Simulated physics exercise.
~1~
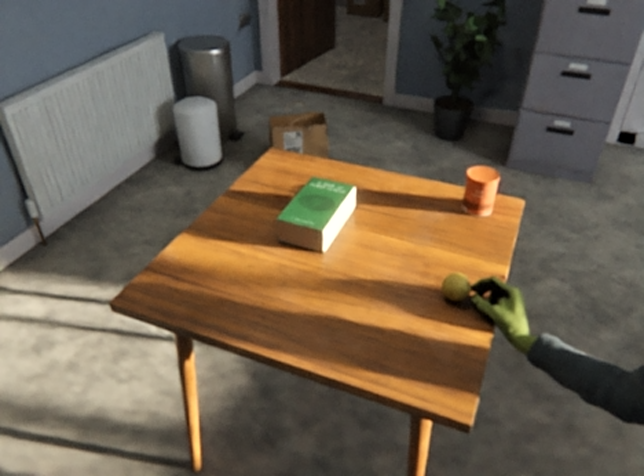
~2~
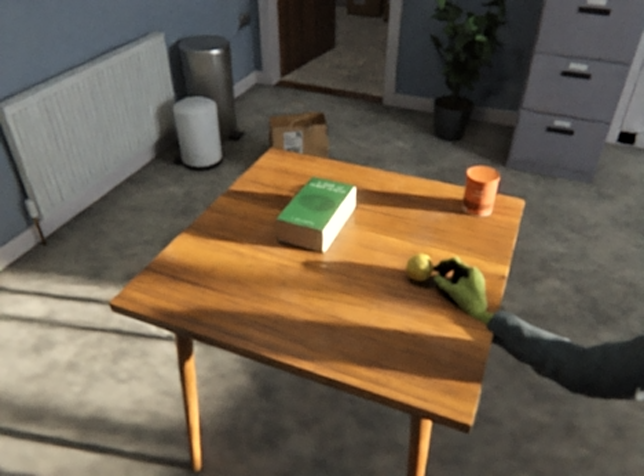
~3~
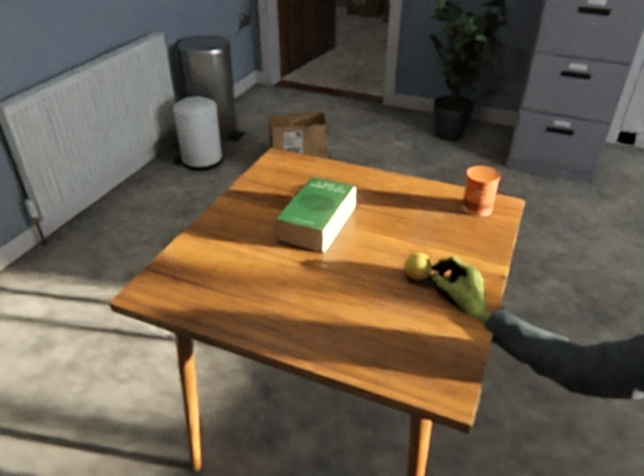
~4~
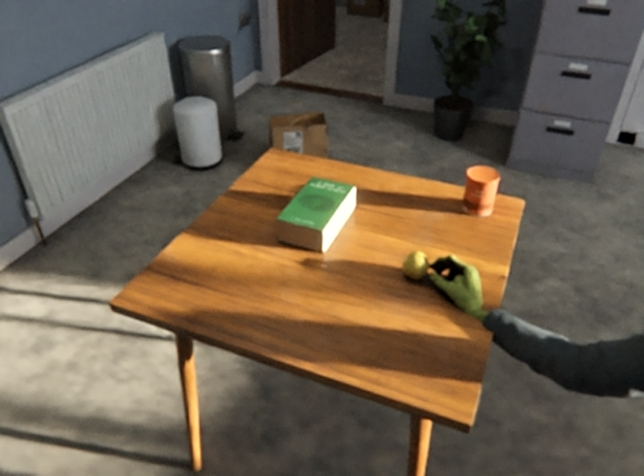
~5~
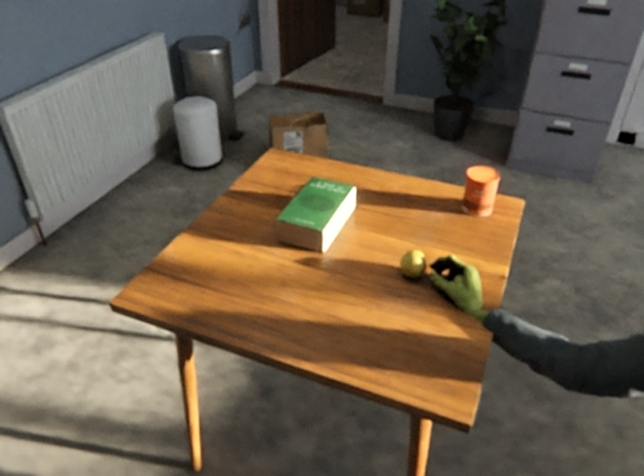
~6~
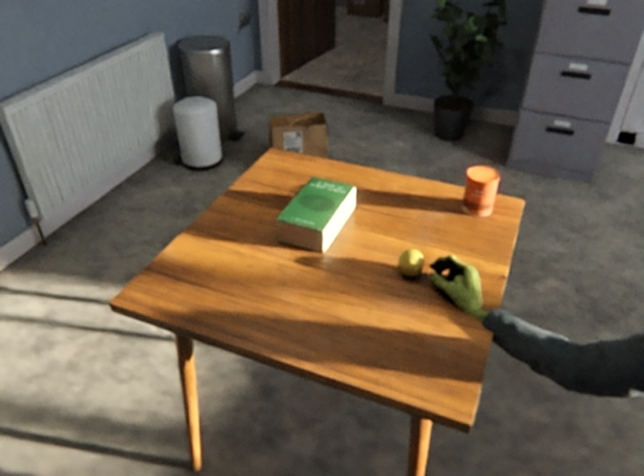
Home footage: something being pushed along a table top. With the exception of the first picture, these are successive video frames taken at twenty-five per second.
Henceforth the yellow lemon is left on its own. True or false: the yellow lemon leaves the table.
False.
Then, 0.20 s on from there, yellow lemon shifted about its own width near (400, 257).
Then, 0.40 s on from there, yellow lemon shifted about its own width near (391, 253).
Then, 0.70 s on from there, yellow lemon shifted well along near (380, 247).
Then, 1.10 s on from there, yellow lemon shifted well along near (372, 242).
In the end, moved from the start, yellow lemon. At the end, from the last picture's camera, yellow lemon near (368, 240).
